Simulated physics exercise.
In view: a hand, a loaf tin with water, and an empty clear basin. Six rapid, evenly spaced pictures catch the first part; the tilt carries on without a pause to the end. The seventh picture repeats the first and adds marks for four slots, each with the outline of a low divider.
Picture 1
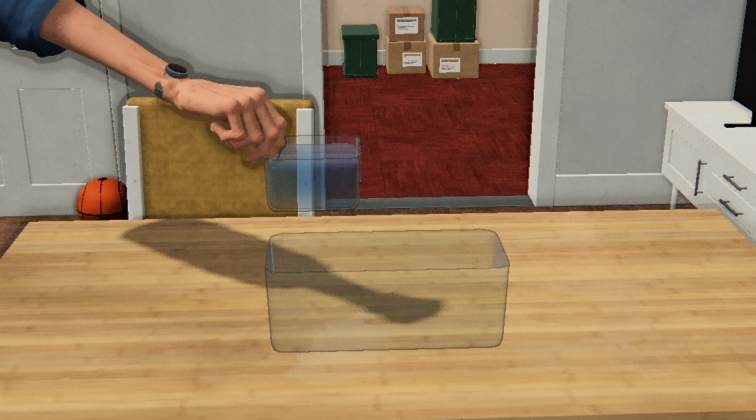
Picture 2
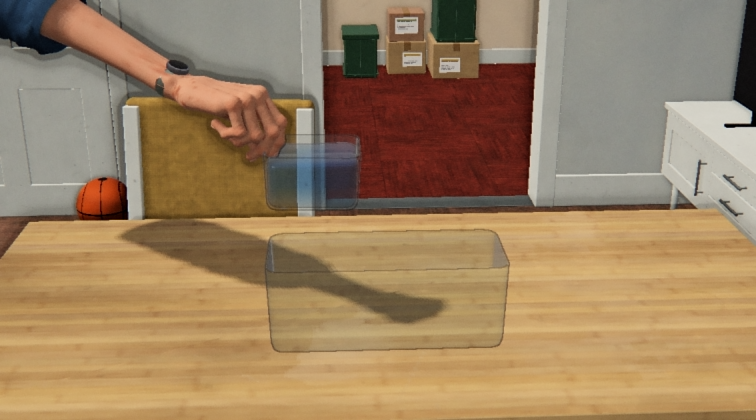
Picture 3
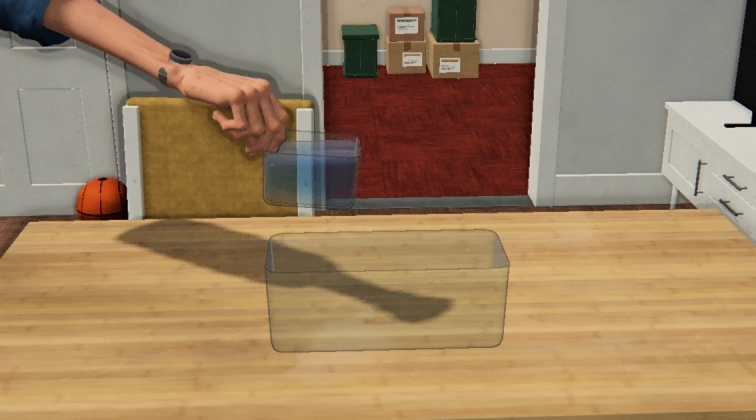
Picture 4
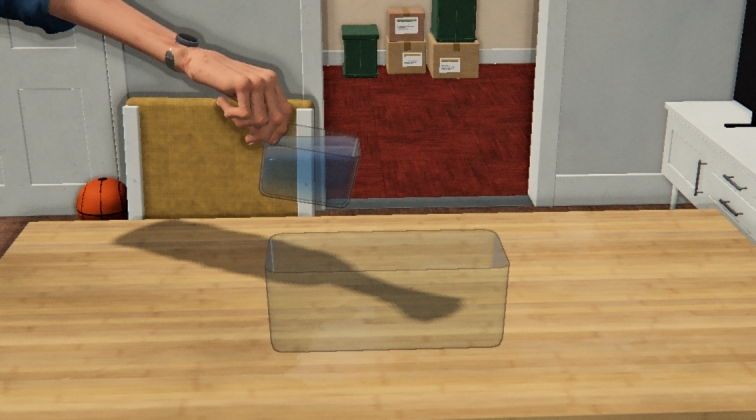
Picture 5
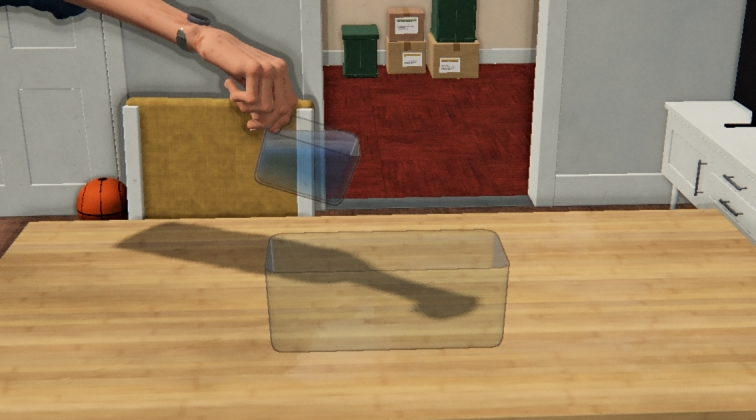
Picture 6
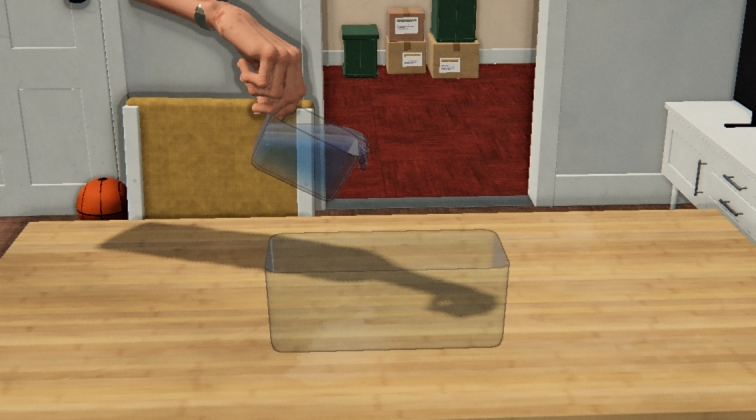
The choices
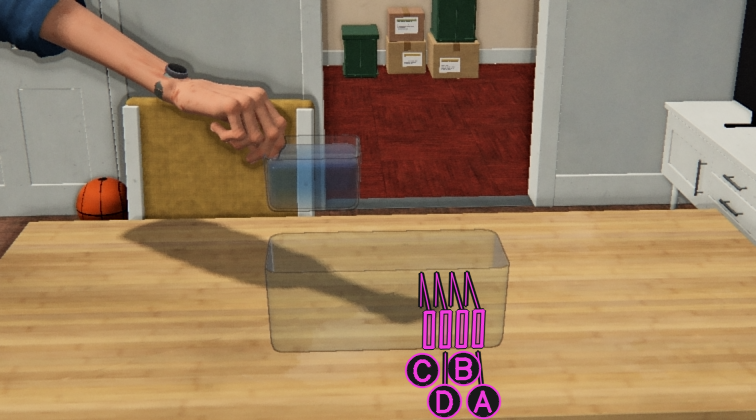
In the video, a hand holds a clear container of blue-tinted water above an empty clear basin on a wooden table, keeps it upright at first, then gradually tilts it to the right until water just passes over its lip.
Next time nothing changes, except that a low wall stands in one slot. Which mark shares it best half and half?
The best place is D.
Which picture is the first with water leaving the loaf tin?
In picture 5.
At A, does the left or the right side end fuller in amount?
The left side.
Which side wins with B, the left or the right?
The left side.
On the marked copy, A at (477, 352); B at (461, 352); C at (429, 353); D at (445, 353).
Choosing A, about 92 % ends left of the wall and 3 % right of it; 4 % is lost outside.
Choosing B, about 84 % ends left of the wall and 12 % right of it; 4 % is lost outside.
Choosing C, about 25 % ends left of the wall and 71 % right of it; 4 % is lost outside.
Choosing D, about 50 % ends left of the wall and 46 % right of it; 4 % is lost outside.
